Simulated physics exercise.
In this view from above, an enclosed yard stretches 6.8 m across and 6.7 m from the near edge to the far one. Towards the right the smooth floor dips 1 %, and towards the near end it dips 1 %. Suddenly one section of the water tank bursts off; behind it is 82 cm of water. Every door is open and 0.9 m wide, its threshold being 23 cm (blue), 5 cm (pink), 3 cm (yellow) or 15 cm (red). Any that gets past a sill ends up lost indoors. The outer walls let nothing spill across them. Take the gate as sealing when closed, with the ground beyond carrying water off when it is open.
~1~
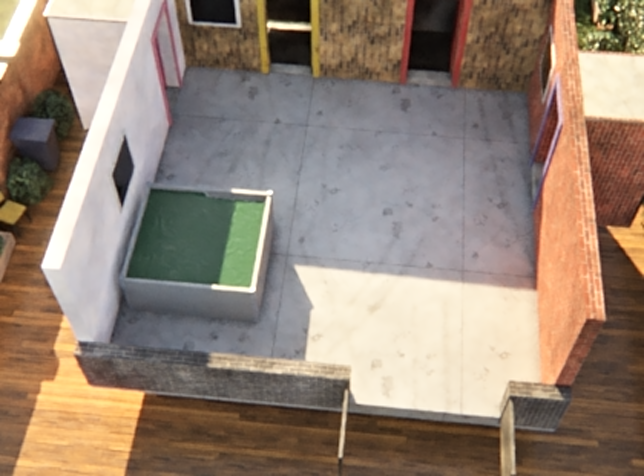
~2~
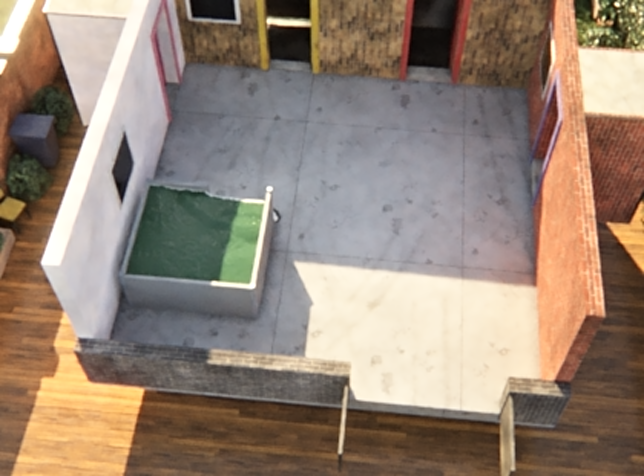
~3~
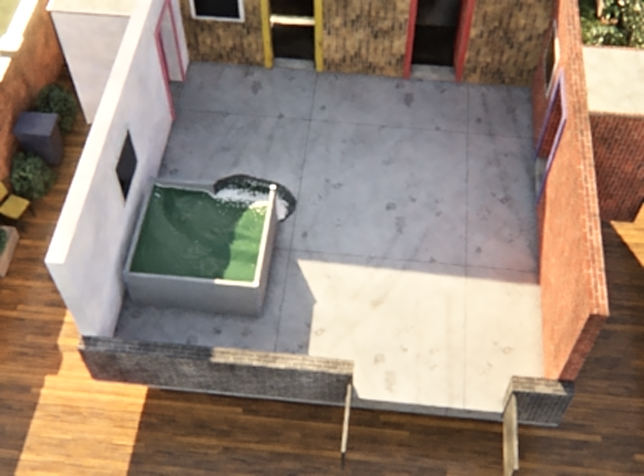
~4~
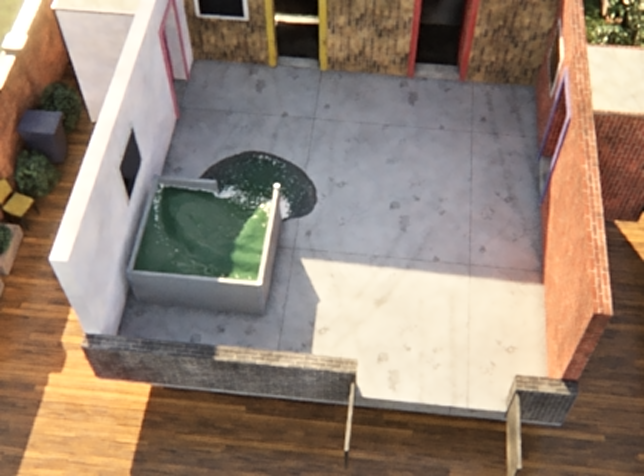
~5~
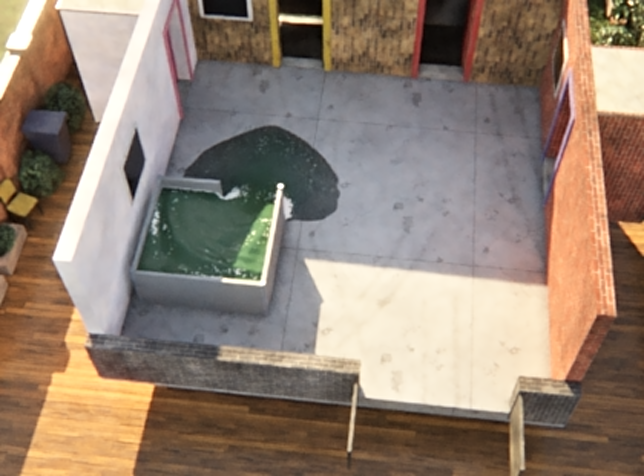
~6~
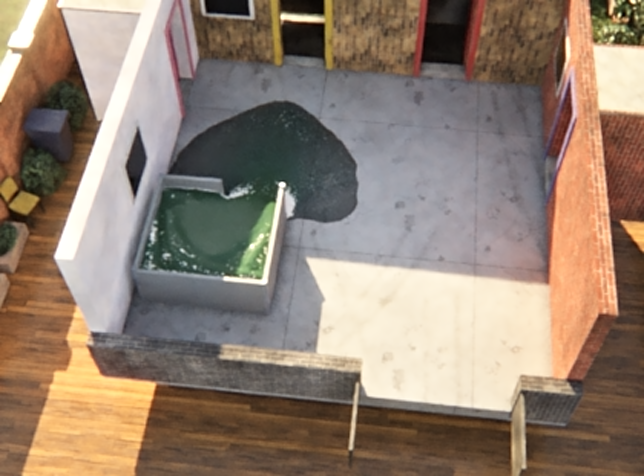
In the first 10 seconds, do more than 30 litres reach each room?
In order: At the blue door the limit will not be outstripped, at the pink door the limit will be outstripped, at the yellow door the limit will be outstripped, at the red door the limit will not be outstripped.
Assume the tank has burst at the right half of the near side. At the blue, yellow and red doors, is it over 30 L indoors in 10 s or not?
Result: Blue limit not passed, yellow limit not passed, red limit not passed.
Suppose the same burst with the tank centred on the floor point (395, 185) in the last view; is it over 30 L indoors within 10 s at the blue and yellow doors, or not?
Lab note: Blue door limit not exceeded; yellow door limit not exceeded.
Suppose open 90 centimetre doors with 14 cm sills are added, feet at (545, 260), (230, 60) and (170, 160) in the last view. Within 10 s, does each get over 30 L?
Less, more, less.
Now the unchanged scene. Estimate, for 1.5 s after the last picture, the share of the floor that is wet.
Some 45 per cent of the floor is wet.
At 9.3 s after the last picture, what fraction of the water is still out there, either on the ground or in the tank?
Some 70 in a hundred.
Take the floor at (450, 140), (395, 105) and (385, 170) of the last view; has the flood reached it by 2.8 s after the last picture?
Listed in sequence, the spots are drenched, drenched and drenched.
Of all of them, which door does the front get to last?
The blue door is last.
Then, 0.7 s after the last picture water covers 35 % of the floor and is deepest (43 cm) near (260, 210); blue door not reached, pink door 8 cm at the sill, 0 L in, yellow door 7 cm at the sill, 30 L in, red door not reached.
Then, 1.5 s after the last picture water covers 45 % of the floor and is deepest (35 cm) near (226, 61); blue door not reached, pink door 11 cm at the sill, 6 L in, yellow door 16 cm at the sill, 135 L in, red door 18 cm at the sill, 0 L in.
Then, 2.8 s after the last picture water covers 45 % of the floor and is deepest (27 cm) near (533, 99); blue door 3 cm at the sill, 0 L in, pink door 15 cm at the sill, 63 L in, yellow door 17 cm at the sill, 289 L in, red door 11 cm at the sill, 3 L in.
Then, 5.3 s after the last picture water covers 70 % of the floor and is deepest (19 cm) near (533, 106); blue door 10 cm at the sill, 0 L in, pink door 9 cm at the sill, 118 L in, yellow door 12 cm at the sill, 458 L in, red door 7 cm at the sill, 3 L in.
Then, 9.3 s after the last picture water covers 85 % of the floor and is deepest (14 cm) near (542, 400); blue door 9 cm at the sill, 0 L in, pink door 3 cm at the sill, 135 L in, yellow door 6 cm at the sill, 543 L in, red door 4 cm at the sill, 3 L in.
